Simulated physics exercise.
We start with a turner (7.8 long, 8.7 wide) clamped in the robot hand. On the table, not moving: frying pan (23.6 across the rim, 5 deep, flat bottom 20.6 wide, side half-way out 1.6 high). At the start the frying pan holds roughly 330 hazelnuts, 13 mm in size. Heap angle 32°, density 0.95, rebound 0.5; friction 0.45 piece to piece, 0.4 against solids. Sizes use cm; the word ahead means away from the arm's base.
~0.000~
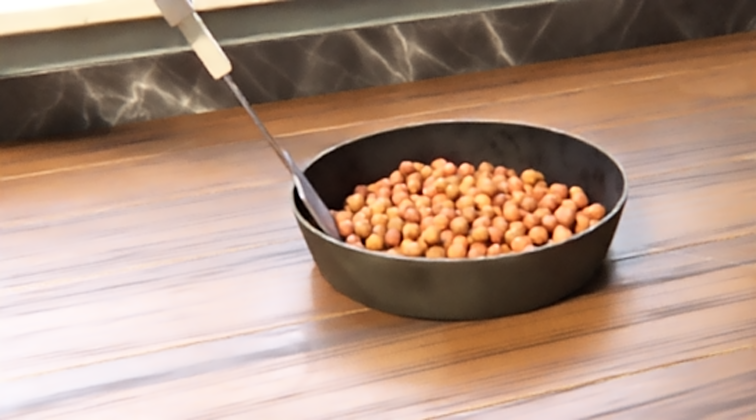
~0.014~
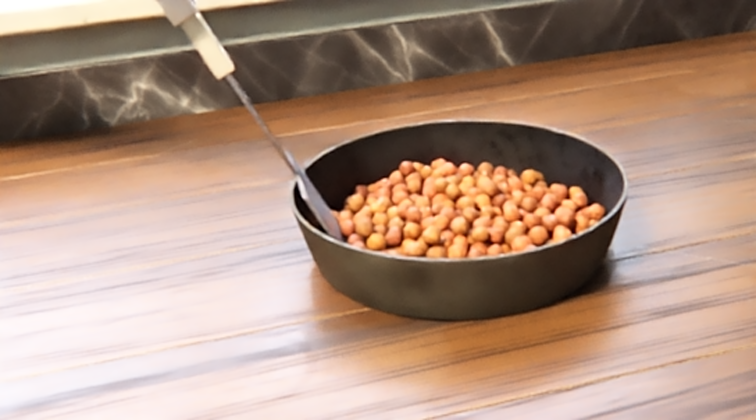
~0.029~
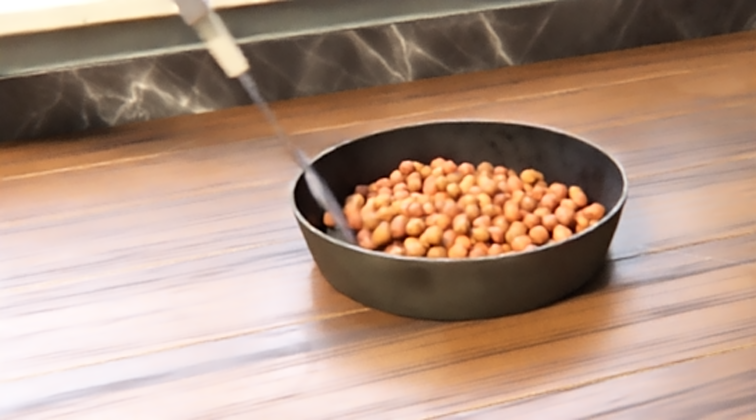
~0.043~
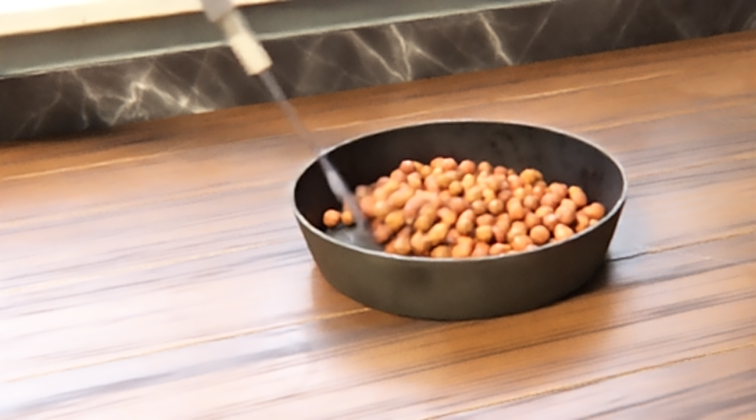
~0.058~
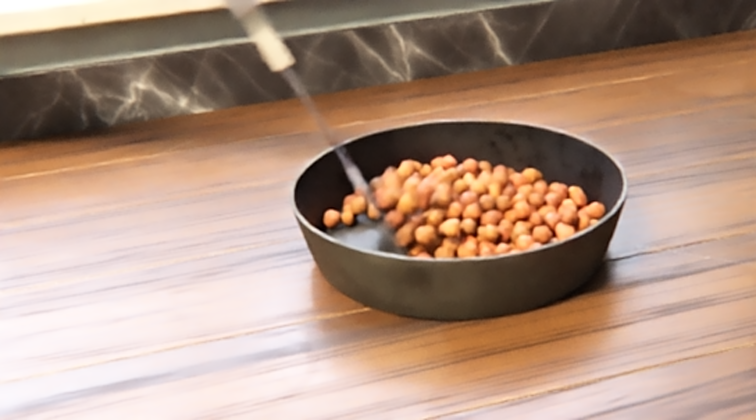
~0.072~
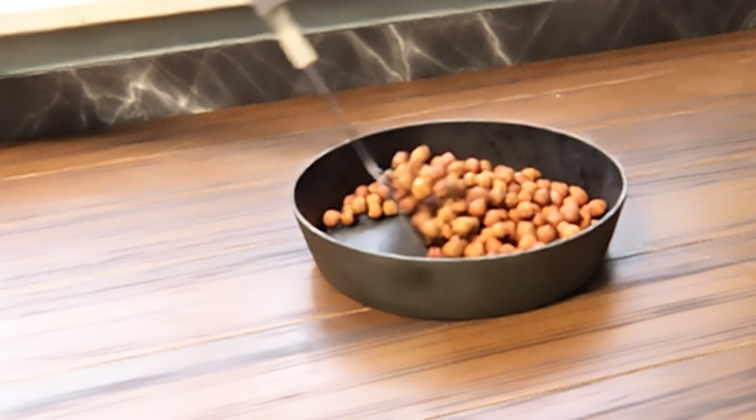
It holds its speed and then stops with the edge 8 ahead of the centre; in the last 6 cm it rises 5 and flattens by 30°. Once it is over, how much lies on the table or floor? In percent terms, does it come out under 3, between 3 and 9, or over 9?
It comes out over 9 %.
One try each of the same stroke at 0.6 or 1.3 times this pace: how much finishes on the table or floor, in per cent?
I'd expect close to 10 and then close to 30 percent.
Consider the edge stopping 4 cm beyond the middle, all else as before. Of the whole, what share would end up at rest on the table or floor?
Near 15 per cent.
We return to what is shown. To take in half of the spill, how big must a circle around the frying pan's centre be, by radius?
Roughly 38 cm from the middle.
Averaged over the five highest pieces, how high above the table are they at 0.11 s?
Height: Approx. 8 cm.
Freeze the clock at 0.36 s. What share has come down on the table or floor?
25 per cent.
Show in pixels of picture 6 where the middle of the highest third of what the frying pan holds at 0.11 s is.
(473, 189).
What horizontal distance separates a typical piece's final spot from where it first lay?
2 cm.
After 0.11 s, sloping 65°, highest piece 10 above the table; 327 in the frying pan, 1 on the blade or in flight.
After 0.14 s, sloping 54°, highest piece 12 above the table; 327 in the frying pan, 1 on the blade or in flight.
After 0.36 s, sloping 35°, highest piece 6 above the table; 246 in the frying pan, 75 on the table or floor, 7 on the blade or in flight.
After 1.41 s, sloping 35°, highest piece 4 above the table; 246 in the frying pan, 82 on the table or floor.
In the end, 246 in the frying pan, 82 on the table or floor. That is 25 % on the table or floor.
